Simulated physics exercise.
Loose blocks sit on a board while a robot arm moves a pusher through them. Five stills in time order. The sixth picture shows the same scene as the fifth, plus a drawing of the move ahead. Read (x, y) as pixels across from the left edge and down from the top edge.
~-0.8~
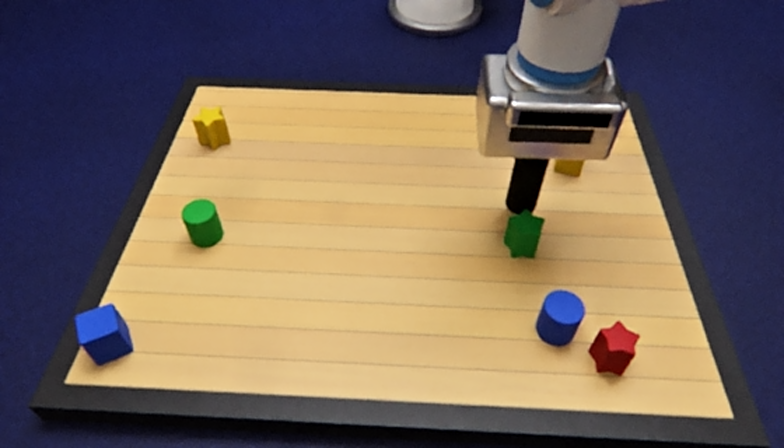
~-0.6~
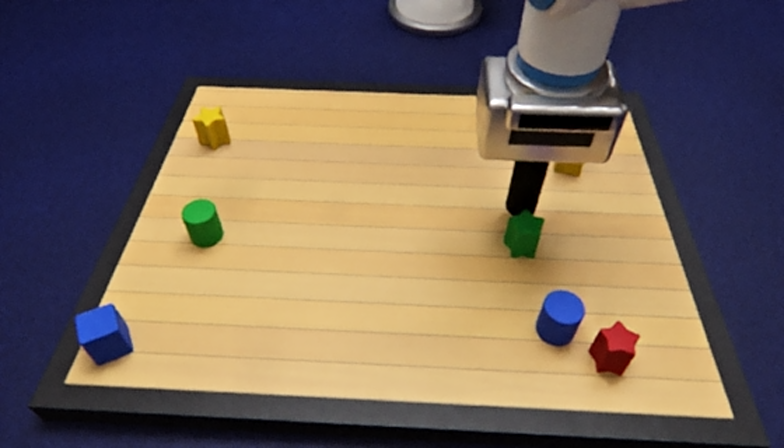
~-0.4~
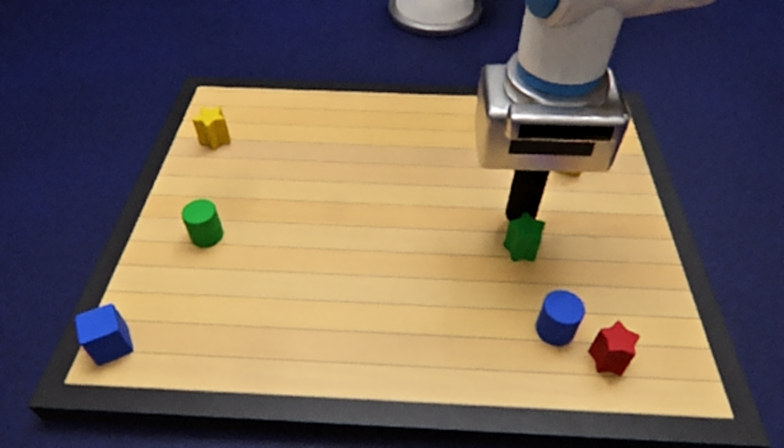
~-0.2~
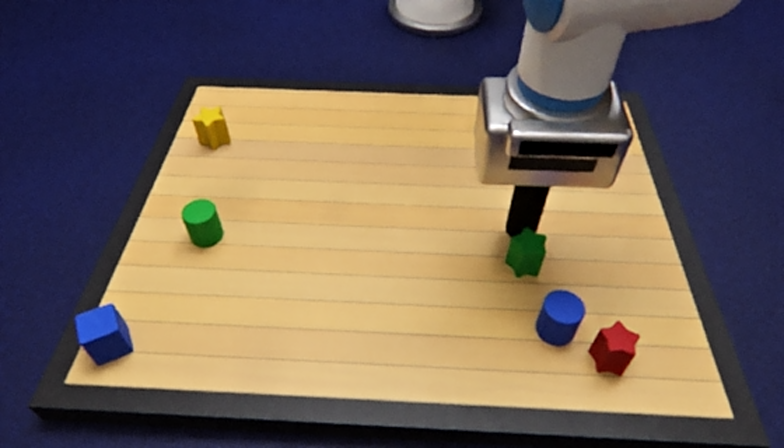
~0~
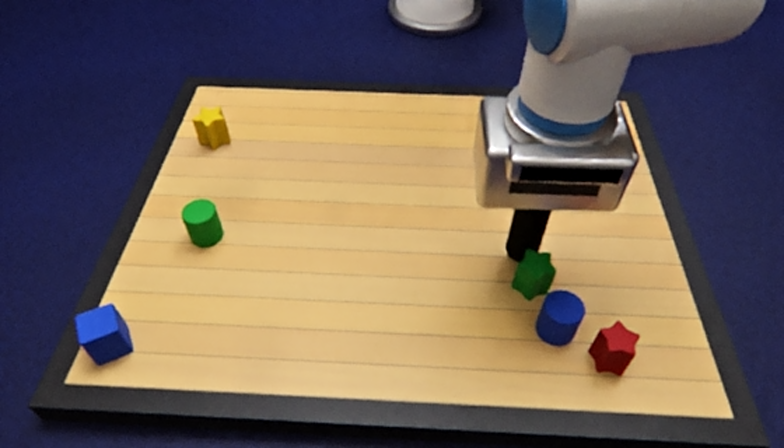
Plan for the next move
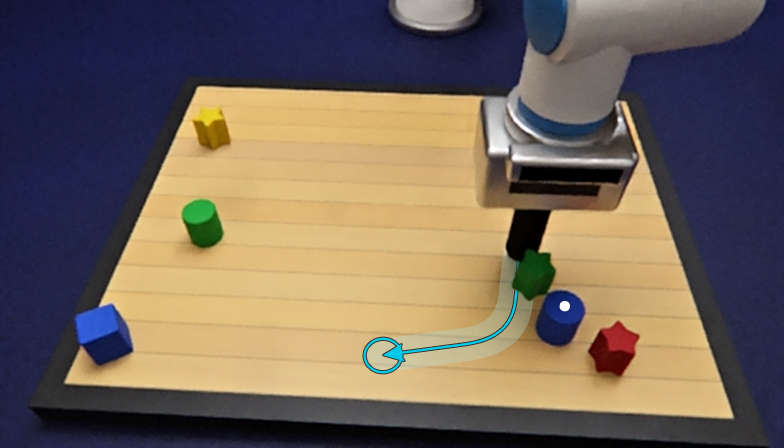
On a wooden board, a robot arm pausing, then pushing a green star block down toward a blue cylinder, other blocks staying still.
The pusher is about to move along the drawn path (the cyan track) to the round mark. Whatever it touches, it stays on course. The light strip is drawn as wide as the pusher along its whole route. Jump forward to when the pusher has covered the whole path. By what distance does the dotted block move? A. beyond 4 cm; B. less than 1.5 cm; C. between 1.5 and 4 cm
My pick is C.
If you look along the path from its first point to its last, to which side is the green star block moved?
It shifts to the left.
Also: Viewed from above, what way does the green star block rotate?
Counter-clockwise, from overhead.
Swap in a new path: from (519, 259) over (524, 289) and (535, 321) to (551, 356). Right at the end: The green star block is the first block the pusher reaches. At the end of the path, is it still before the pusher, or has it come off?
In front, still.
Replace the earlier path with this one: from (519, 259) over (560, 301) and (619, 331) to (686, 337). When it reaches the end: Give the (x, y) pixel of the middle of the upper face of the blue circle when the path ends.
I'd guess (573, 346).
The line goes from (519, 259) by way of (512, 314) and (457, 345) to (383, 355); the dot is on the blue circle.
What follows on the original path. One third of the way, pusher (515, 306); green star block (548, 311), turned 60° anticlockwise; blue circle (586, 335); red star block (629, 342).
Two thirds of the way, pusher (457, 338); green star block (546, 316), turned 75° anticlockwise; blue circle (587, 337); red star block (630, 342).
At the end, pusher (383, 347); green star block (546, 316), turned 75° anticlockwise; blue circle (587, 337); red star block (630, 342).
